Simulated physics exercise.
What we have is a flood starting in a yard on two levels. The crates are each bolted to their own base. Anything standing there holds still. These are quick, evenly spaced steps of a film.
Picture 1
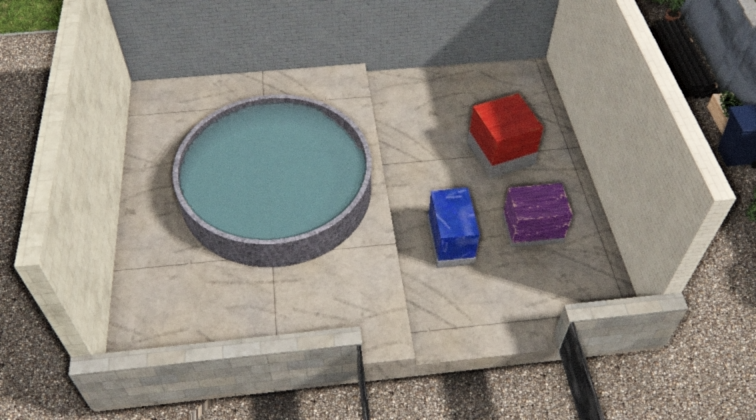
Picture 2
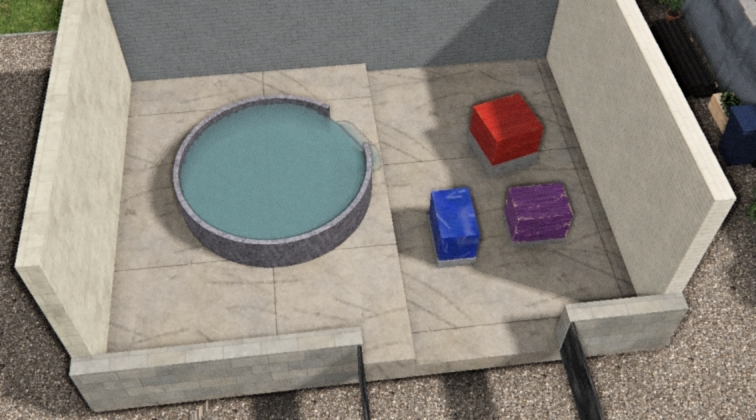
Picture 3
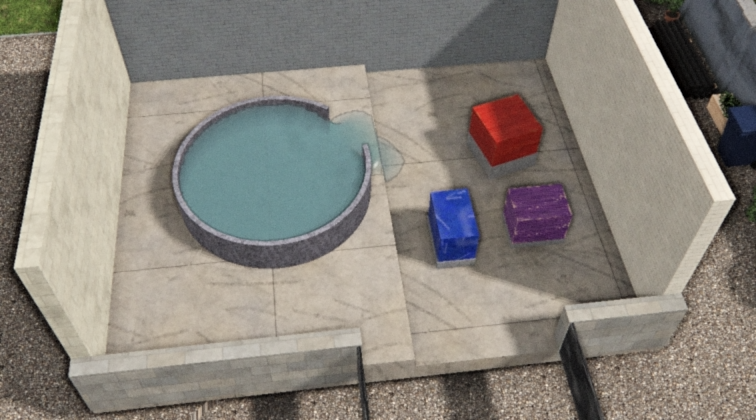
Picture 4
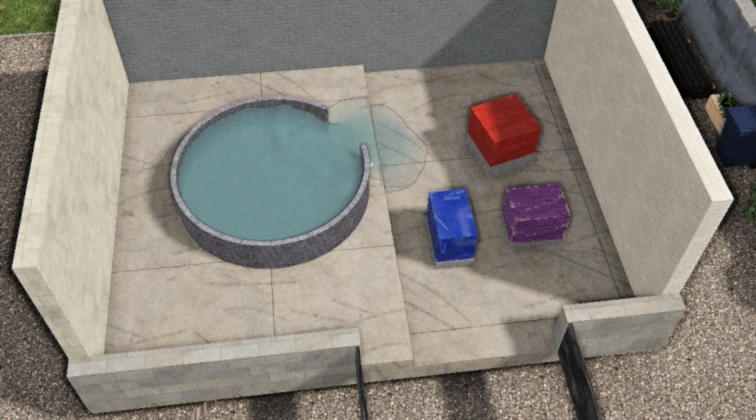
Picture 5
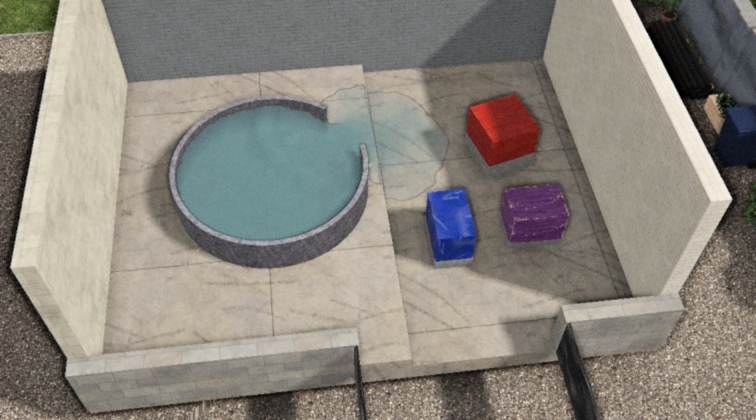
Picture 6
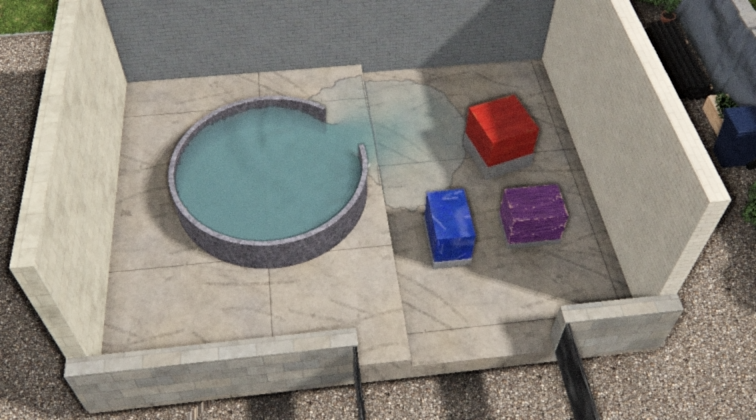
Teal water pouring through a gap in a round stone tank's wall and spreading right across paving toward red and blue blocks.
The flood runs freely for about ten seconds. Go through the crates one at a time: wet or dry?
Crate by crate: Red crate dry, purple crate wet, blue crate dry.
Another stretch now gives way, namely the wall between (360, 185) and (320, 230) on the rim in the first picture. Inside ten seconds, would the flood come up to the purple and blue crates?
The purple one is not reached; the blue one is reached.
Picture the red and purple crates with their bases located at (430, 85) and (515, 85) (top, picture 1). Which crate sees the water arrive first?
First comes the one in red.
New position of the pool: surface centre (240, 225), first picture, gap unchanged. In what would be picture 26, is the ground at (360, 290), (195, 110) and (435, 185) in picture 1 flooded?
First unwetted; next unwetted; last drenched.
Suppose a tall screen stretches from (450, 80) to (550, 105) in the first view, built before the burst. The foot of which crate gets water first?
First to be reached: The crate marked red.
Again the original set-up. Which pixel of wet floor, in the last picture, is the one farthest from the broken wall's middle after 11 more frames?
I'd say at around (538, 66).
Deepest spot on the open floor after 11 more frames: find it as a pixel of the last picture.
It should be close to (528, 66).
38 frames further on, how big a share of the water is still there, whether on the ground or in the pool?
About 98 per cent.
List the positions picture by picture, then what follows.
In the first frame, still water in the round tank at (273, 167).
In the second frame, the front is at (378, 166), out from the gap at (350, 143).
In the third frame, the front is at (361, 114), out from the gap at (349, 144).
In the fourth frame, the front is at (379, 108), out from the gap at (347, 145).
In the fifth frame, water pours out at (346, 144) and has run to (409, 103).
In the sixth frame, water pours out at (345, 144) and has run to (431, 91).
A moment on, water covers 25 % of the floor; the red crate water round its plinth, the purple crate not reached, the blue crate not reached.
Next, water covers 30 % of the floor; the red crate water round its plinth, the purple crate water round its plinth, the blue crate water round its plinth.
Then, water covers 40 % of the floor; the red crate water round its plinth, the purple crate water round its plinth, the blue crate water round its plinth.
Later, water covers 50 % of the floor; the red crate water round its plinth, the purple crate water round its plinth, the blue crate water round its plinth.
In the end, water covers 55 % of the floor; the red crate stayed above the water, the purple crate was topped, the blue crate stayed above the water.
